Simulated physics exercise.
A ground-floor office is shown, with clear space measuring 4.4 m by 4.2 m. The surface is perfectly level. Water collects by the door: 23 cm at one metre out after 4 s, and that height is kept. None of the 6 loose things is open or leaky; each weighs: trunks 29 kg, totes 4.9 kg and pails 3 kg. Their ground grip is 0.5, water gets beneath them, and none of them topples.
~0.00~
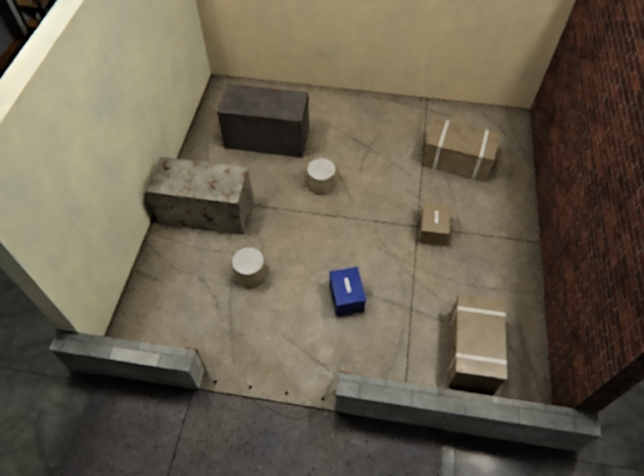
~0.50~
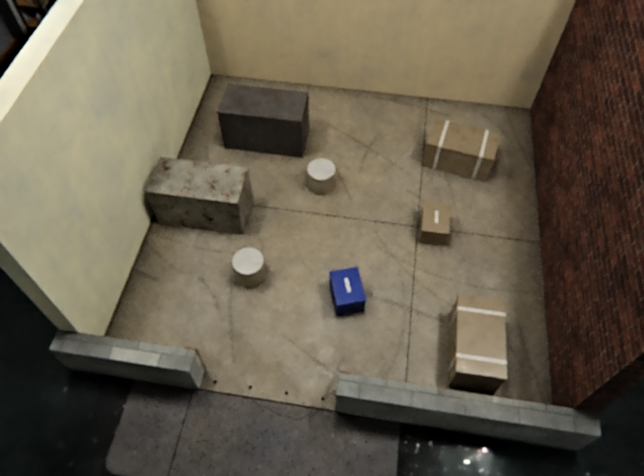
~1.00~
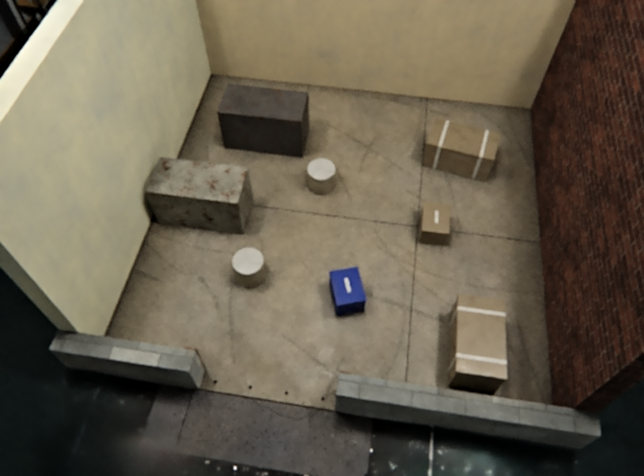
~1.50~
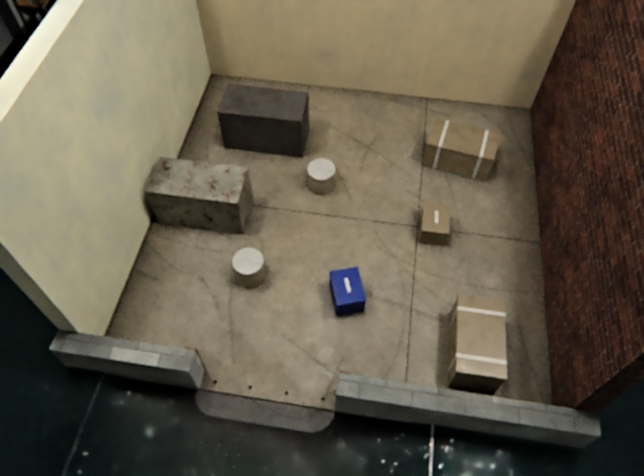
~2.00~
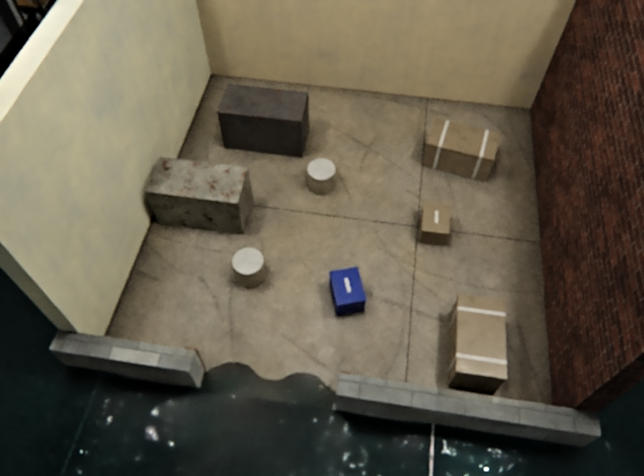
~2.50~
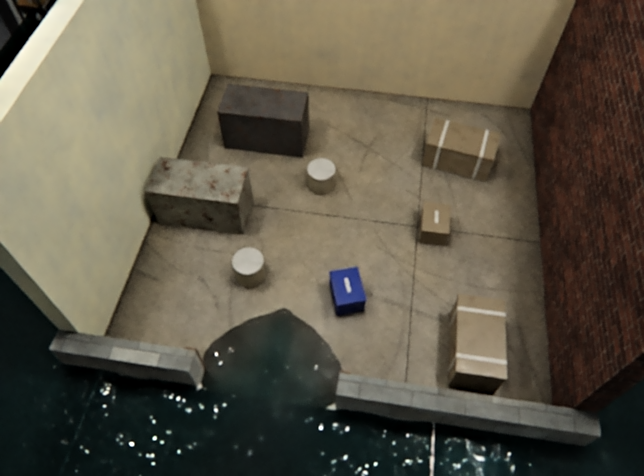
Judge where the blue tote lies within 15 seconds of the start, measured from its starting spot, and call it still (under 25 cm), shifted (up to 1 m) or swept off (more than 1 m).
It is shifted.
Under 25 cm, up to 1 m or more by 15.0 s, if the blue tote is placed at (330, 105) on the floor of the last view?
Answer: It covers a big distance.
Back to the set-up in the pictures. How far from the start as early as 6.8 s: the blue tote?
Roughly 200 centimetres by that point.
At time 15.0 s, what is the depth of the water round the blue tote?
I'd say around 13 cm.
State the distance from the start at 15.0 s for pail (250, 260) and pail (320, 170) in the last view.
The first is 100 cm from its start, the second 200 cm.
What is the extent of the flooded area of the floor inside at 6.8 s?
Close to 15 m2, I'd say.
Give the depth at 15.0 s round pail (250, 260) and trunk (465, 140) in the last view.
14 and 15 cm.
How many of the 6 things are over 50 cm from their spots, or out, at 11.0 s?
The count is 5.
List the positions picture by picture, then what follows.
In the first picture, the blue tote at (348, 286), on the bottom; water covers 0.0 m2; 0 of 6 have shifted.
In the second picture, the blue tote at (348, 286) rests on the ground; 0.0 m2 under water; 0 of 6 have shifted.
In the third picture, the blue tote at (348, 286), on the bottom; 0.0 m2 under water; 0 of 6 have shifted.
In the fourth picture, the blue tote at (348, 286), on the bottom; water covers 0.0 m2; 0 of 6 have shifted.
In the fifth picture, the blue tote at (348, 286) rests on the ground; water covers 0.0 m2; 0 of 6 have shifted.
In the sixth picture, the blue tote at (348, 286), on the bottom; 0.7 m2 under water; 0 of 6 have shifted.
After 3.5 s the blue tote is near (355, 283), 0.1 m from its start, aground; 0 afloat.
After 6.8 s the blue tote is near (505, 243), 1.8 m from its start, aground; 2 afloat.
After 11.0 s the blue tote is near (528, 333), 1.8 m from its start, afloat; 5 afloat.
After 15.0 s the blue tote is near (380, 301), 0.4 m from its start, afloat; 6 afloat.
